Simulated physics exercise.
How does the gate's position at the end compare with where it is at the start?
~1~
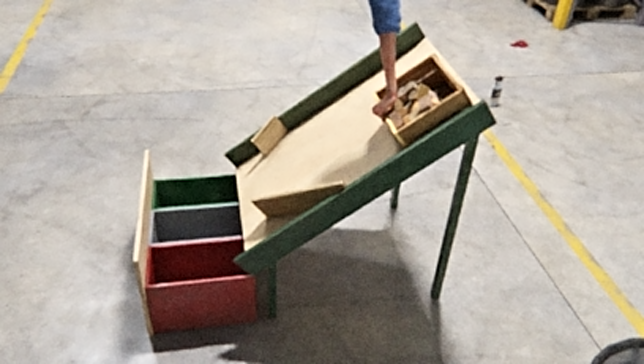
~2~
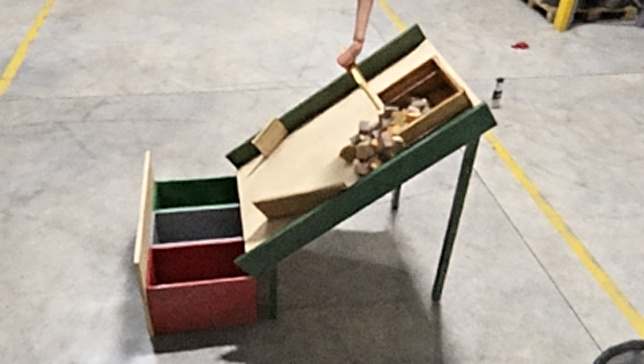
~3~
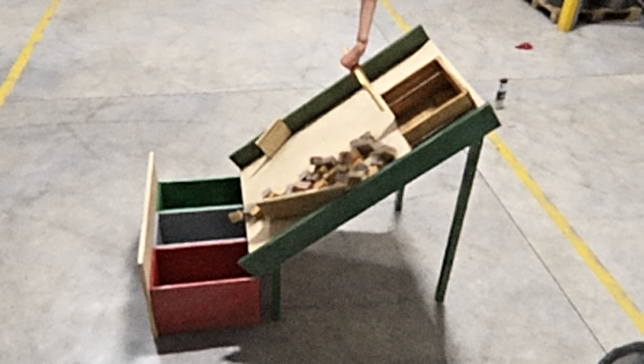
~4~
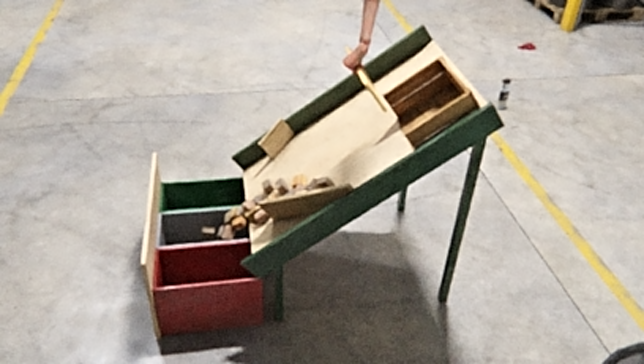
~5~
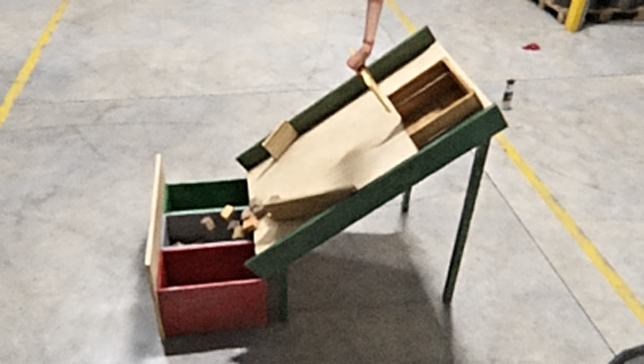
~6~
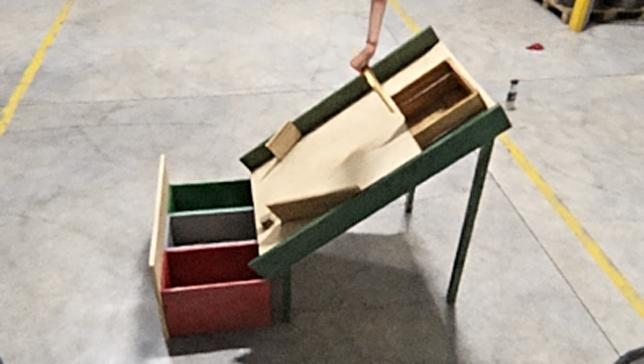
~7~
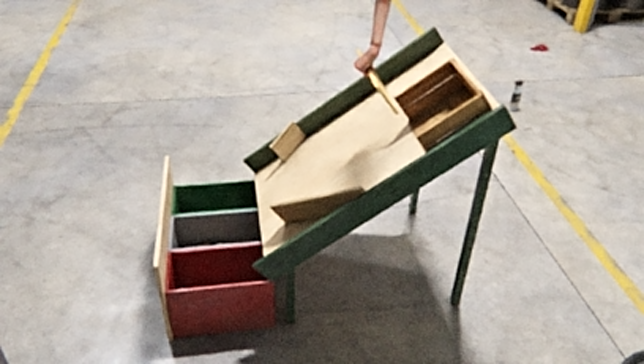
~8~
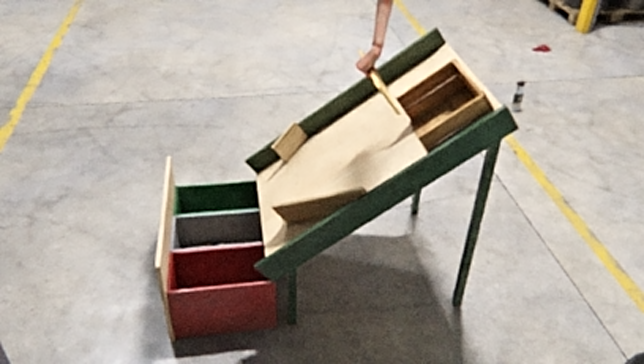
At the start the gate is down at the mouth of the wooden pen, by the loose pieces. At the end it is higher up and slightly to the left, held by the hand near the far side of the table and clear of the pen's opening.
Loose wooden offcuts sit in a pen at the top of a green-sided sloping table, where a hand reaches down to the gate. The hand pulls the gate aside, and the pieces spill out in a clump, tumbling down and to the left. They spread along the nearer angled board, which steers them towards the gap at the bottom. The stream then drops off the lower edge into the grey middle tub, between the green tub and the red tote. A few stragglers trail behind, and at the end the pen is empty, the slope looks almost bare, and the hand still holds the gate aside.
